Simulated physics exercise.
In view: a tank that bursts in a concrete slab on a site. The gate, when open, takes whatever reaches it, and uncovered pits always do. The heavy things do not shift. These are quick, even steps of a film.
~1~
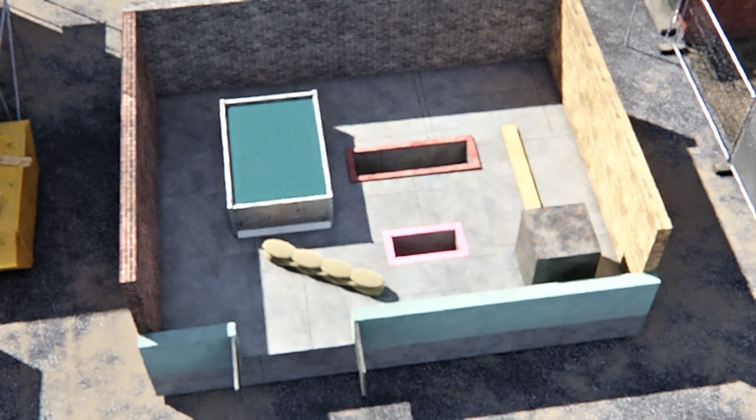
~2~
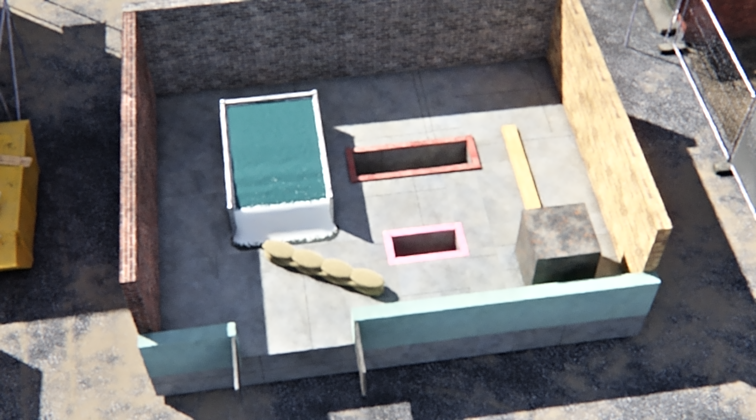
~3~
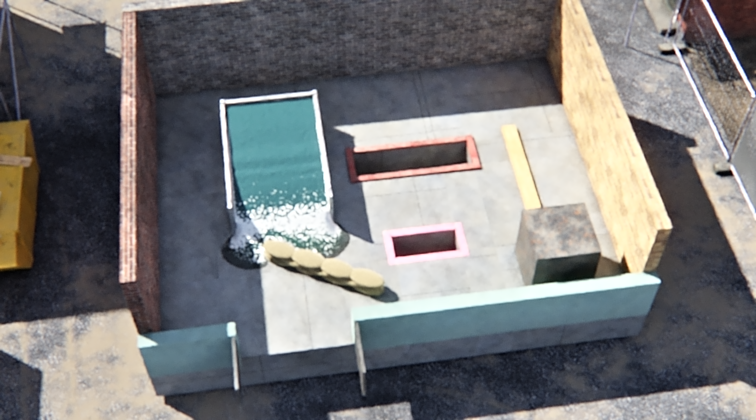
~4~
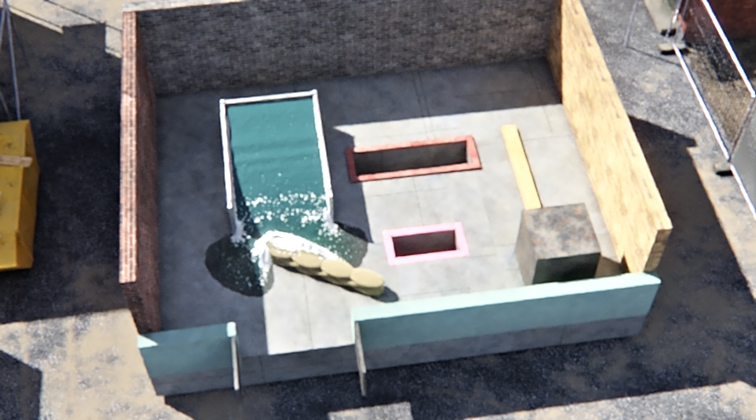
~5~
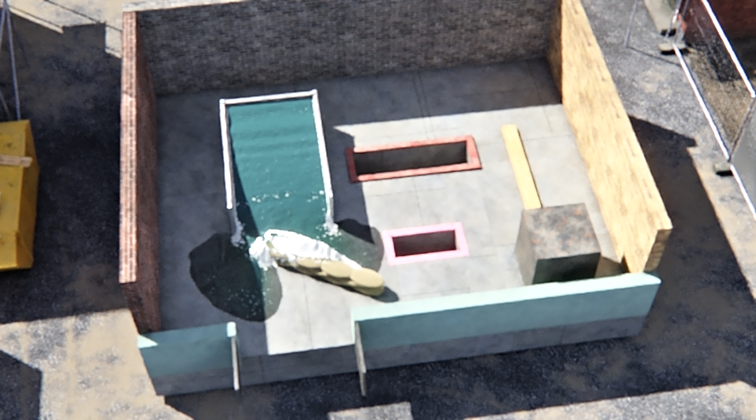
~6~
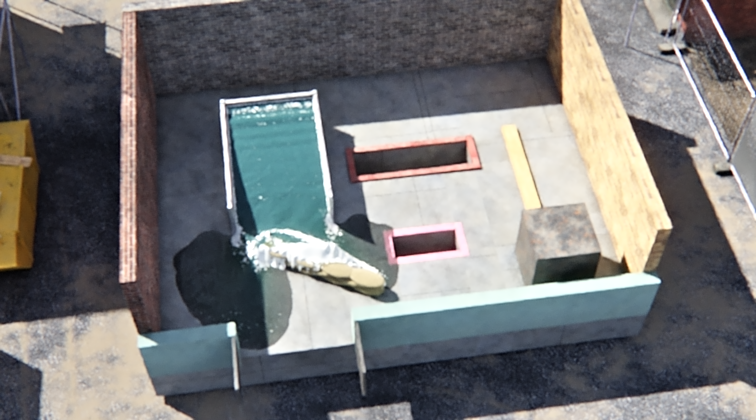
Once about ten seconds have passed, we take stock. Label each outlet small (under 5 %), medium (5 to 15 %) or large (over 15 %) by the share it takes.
Labels: Gate: Large, red pit: Small, pink pit: Large.
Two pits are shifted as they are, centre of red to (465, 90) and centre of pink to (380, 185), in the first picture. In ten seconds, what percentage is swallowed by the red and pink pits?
Red gets 8 in a hundred; pink gets 0 in a hundred.
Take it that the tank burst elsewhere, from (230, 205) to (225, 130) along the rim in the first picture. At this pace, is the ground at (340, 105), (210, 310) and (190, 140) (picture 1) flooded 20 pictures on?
Taking them in order, I'd say swamped, swamped and swamped.
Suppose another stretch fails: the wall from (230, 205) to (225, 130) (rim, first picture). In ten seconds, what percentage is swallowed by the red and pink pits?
Red 0 %, pink 2 %.
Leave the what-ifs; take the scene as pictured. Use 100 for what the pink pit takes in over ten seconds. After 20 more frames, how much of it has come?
I make it 55 per cent.
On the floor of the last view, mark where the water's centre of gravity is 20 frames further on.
Near (313, 238).
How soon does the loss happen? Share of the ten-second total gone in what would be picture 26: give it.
It should be close to 50 percent by then.
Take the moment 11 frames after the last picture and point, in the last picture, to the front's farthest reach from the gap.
My guess is roughly (603, 300).
A moment on, water covers 25 % of the floor; the gate 1 %, the red pit 0 %, the pink pit 2 %.
Next, water covers 35 % of the floor; the gate 4 %, the red pit 0 %, the pink pit 7 %.
Then, water covers 45 % of the floor; the gate 9 %, the red pit 0 %, the pink pit 12 %.
Later, water covers 70 % of the floor; the gate 15 %, the red pit 0 %, the pink pit 16 %.
In the end, water covers 90 % of the floor; the gate 19 %, the red pit 1 %, the pink pit 22 %.
